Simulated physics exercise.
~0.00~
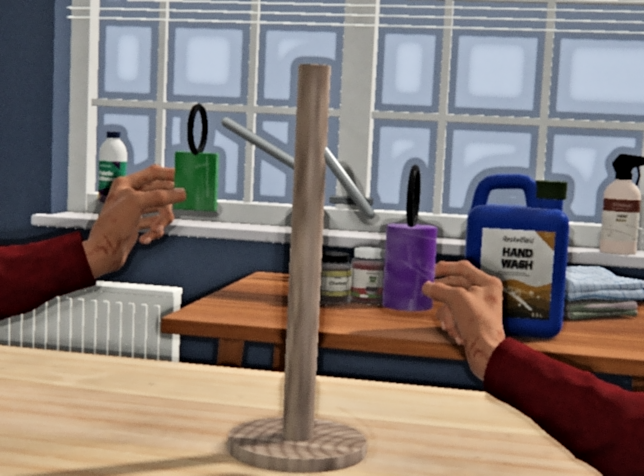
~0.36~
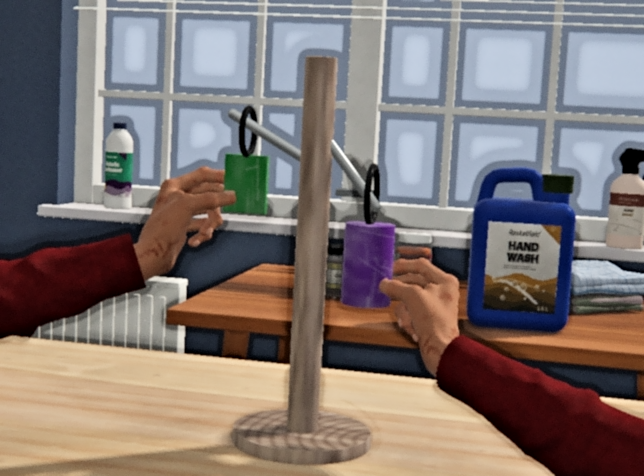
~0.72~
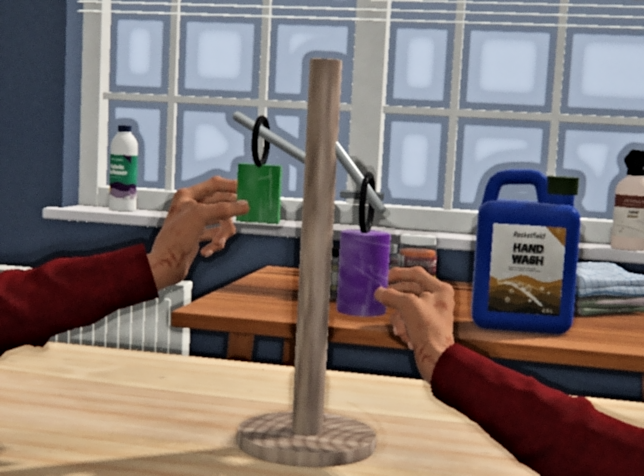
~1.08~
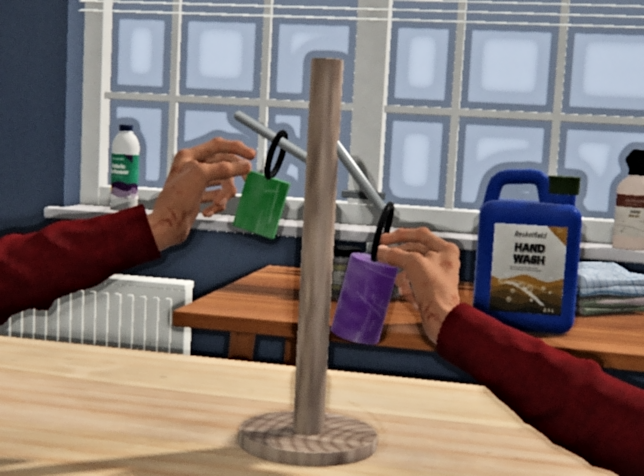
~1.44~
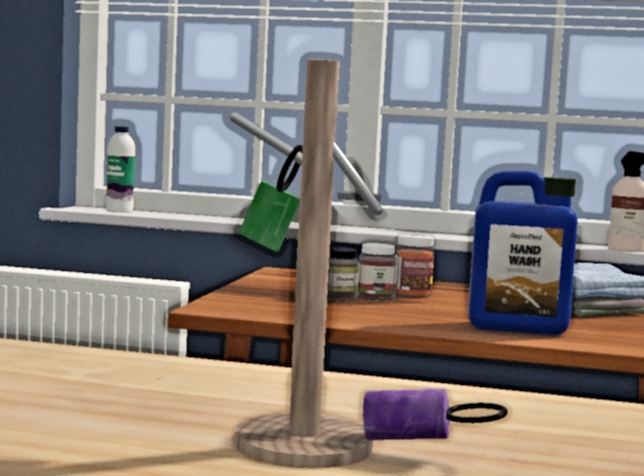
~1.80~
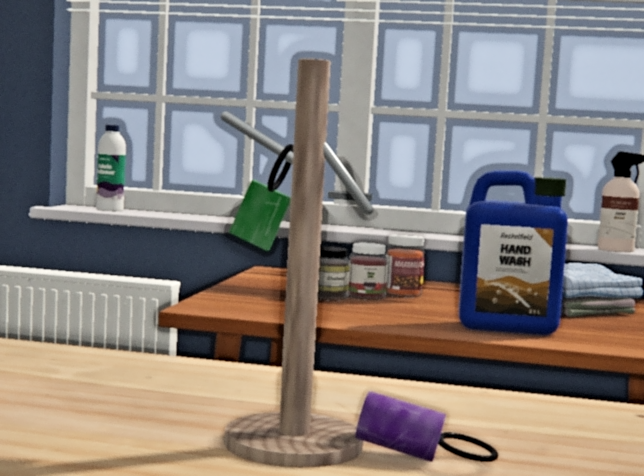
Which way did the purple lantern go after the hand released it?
It went down, ending up on its side on the table beside the base of the stand.
